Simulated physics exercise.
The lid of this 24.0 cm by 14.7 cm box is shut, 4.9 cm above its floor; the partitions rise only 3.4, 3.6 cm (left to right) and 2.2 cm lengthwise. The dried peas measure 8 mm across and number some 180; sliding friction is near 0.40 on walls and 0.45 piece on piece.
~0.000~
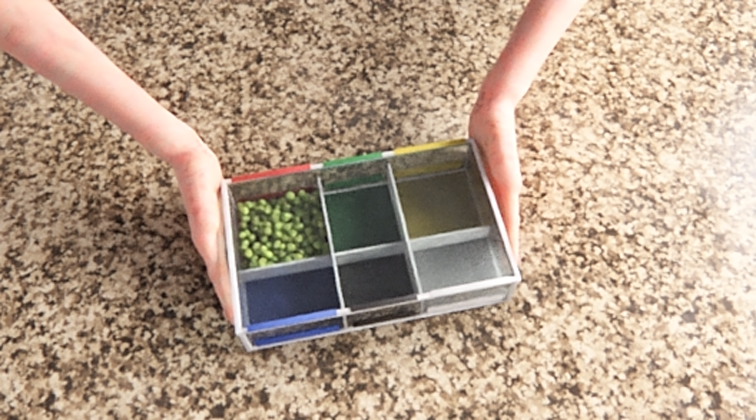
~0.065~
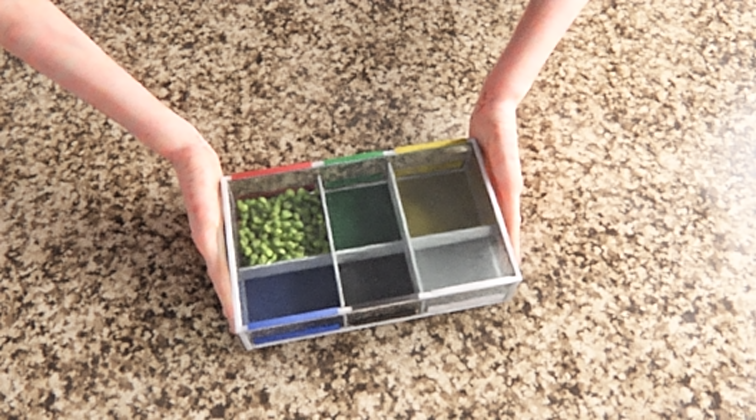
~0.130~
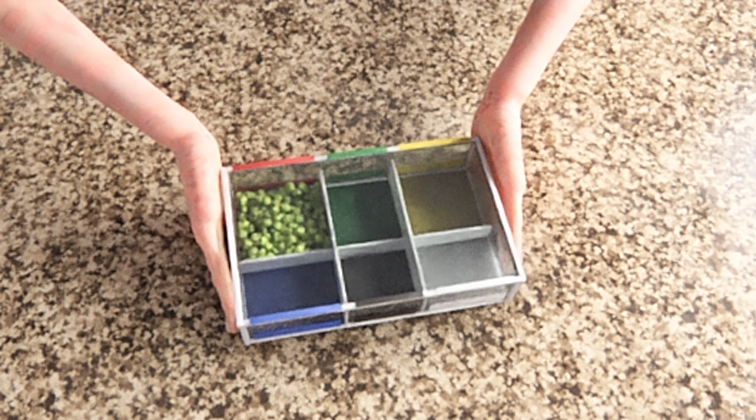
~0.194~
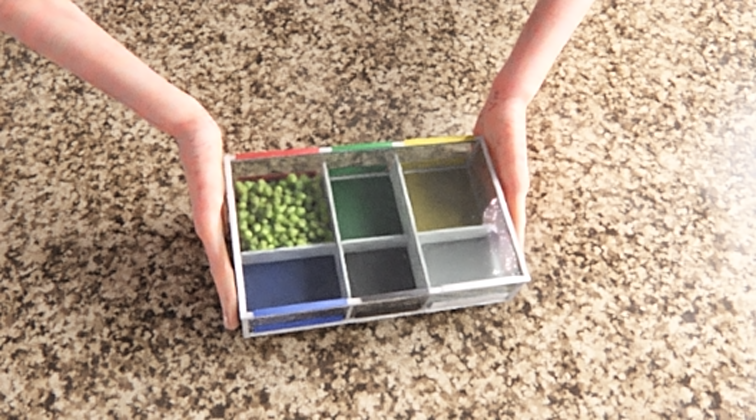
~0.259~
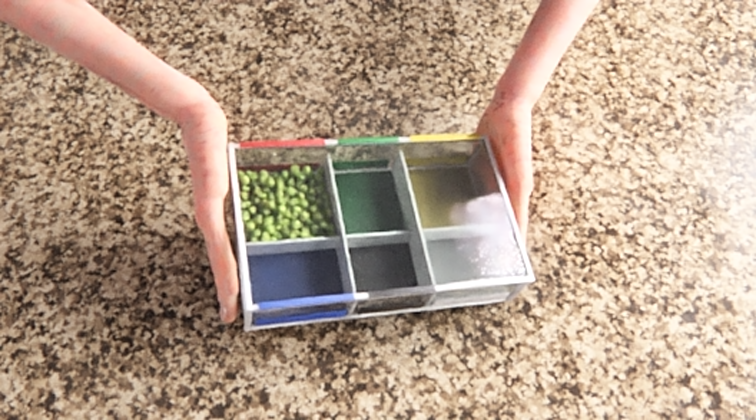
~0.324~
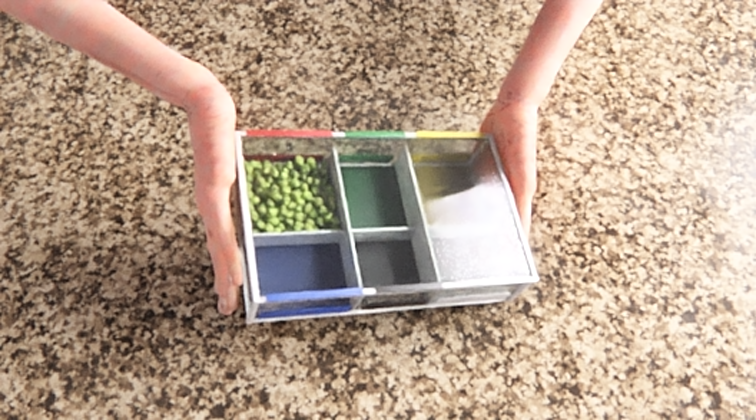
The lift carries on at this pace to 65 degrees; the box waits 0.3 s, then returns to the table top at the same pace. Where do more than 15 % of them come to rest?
Red above, blue below, green below, yellow below, white below, black below.
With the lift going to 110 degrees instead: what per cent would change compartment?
About 85 per cent.
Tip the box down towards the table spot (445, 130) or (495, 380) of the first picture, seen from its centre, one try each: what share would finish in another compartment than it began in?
Some 5 and 25 per cent.
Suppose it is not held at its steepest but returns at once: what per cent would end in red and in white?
In that case red 85, white 0.
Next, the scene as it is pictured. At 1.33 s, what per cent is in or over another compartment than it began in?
About 10 per cent.
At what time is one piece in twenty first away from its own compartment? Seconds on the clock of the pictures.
Near 1.25 s.
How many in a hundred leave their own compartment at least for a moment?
About 10 per cent.
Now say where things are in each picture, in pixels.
In the first frame, box tilt 0 degrees, front corners at (241, 329) and (515, 277); red 100 %.
In the second frame, box tilt 1 degrees, front corners at (241, 328) and (516, 277).
In the third frame, box tilt 5 degrees, front corners at (243, 321) and (520, 277), lowest corner right front.
In the fourth frame, box tilt 9 degrees, front corners at (246, 314) and (524, 277), lowest corner right front.
In the fifth frame, box tilt 13 degrees, front corners at (251, 306) and (528, 277), lowest corner right front.
In the sixth frame, box tilt 17 degrees, front corners at (258, 298) and (532, 278), lowest corner right front; red 100 %. Its pace works out near 65 degrees a second.
After 1.33 s, tilt 65 degrees; red 90 %, green 5 %.
After 2.00 s, tilt 32 degrees; red 90 %, green 5 %, black 5 %.
After 2.70 s, tilt 0 degrees; red 90 %, green 5 %, black 5 %.
By 3.0 s all is still; red 90 %, blue 0 %, green 5 %, yellow 0 %, white 0 %, black 5 %.
